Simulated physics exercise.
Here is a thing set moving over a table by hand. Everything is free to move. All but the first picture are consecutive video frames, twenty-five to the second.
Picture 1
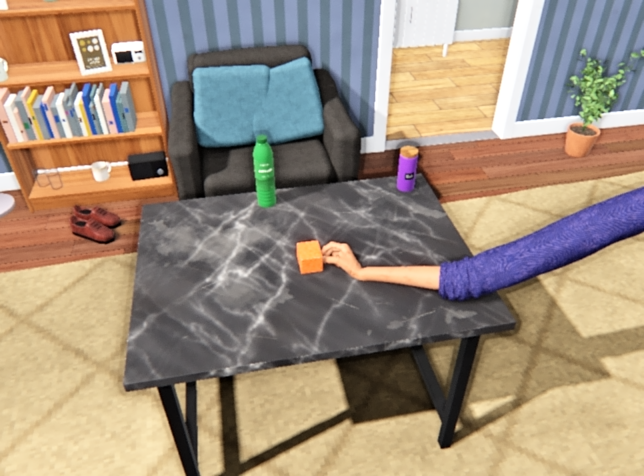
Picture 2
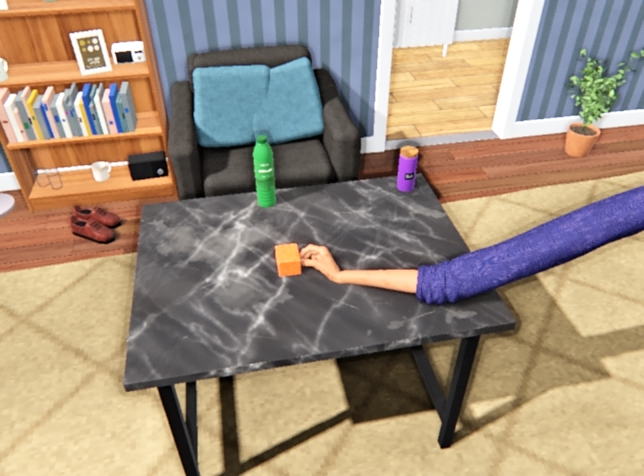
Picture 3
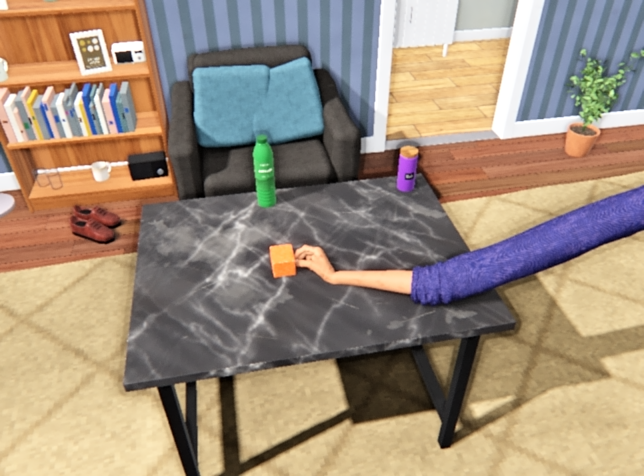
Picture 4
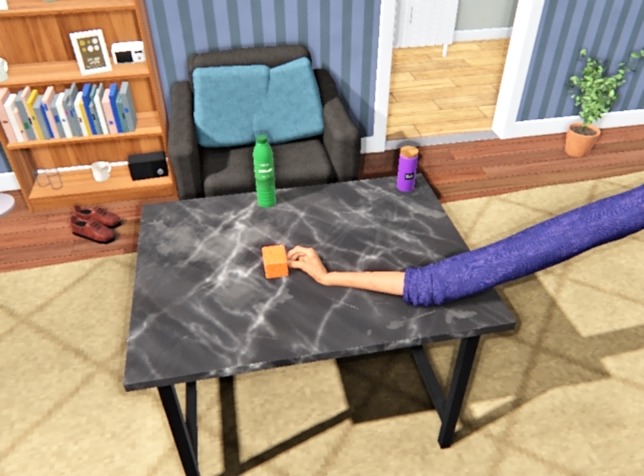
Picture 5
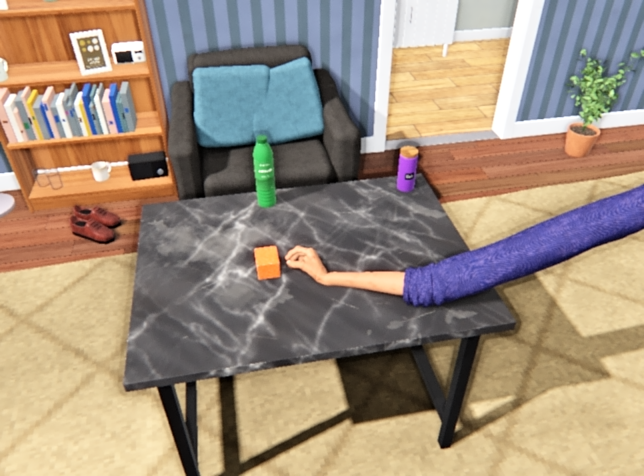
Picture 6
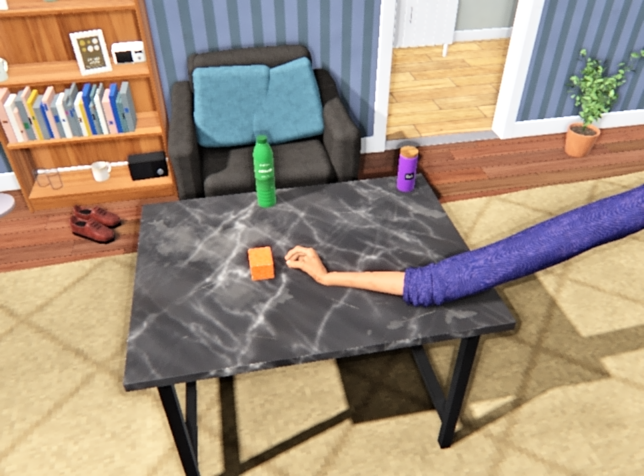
In the video, a hand in a purple sleeve pushes an orange block leftward across a dark marble-patterned table, near a green bottle and a purple one. The hand then stays still while the block slides slightly farther left, away from the fingers.
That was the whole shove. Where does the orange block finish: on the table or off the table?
The orange block remains on top.
Then, 0.24 s on from there, orange block shifted about its own width near (252, 265).
Then, 0.48 s on from there, orange block resting near (252, 265).
In the end, moved from the start, orange block. At the end, from the last picture's camera, orange block near (252, 265).
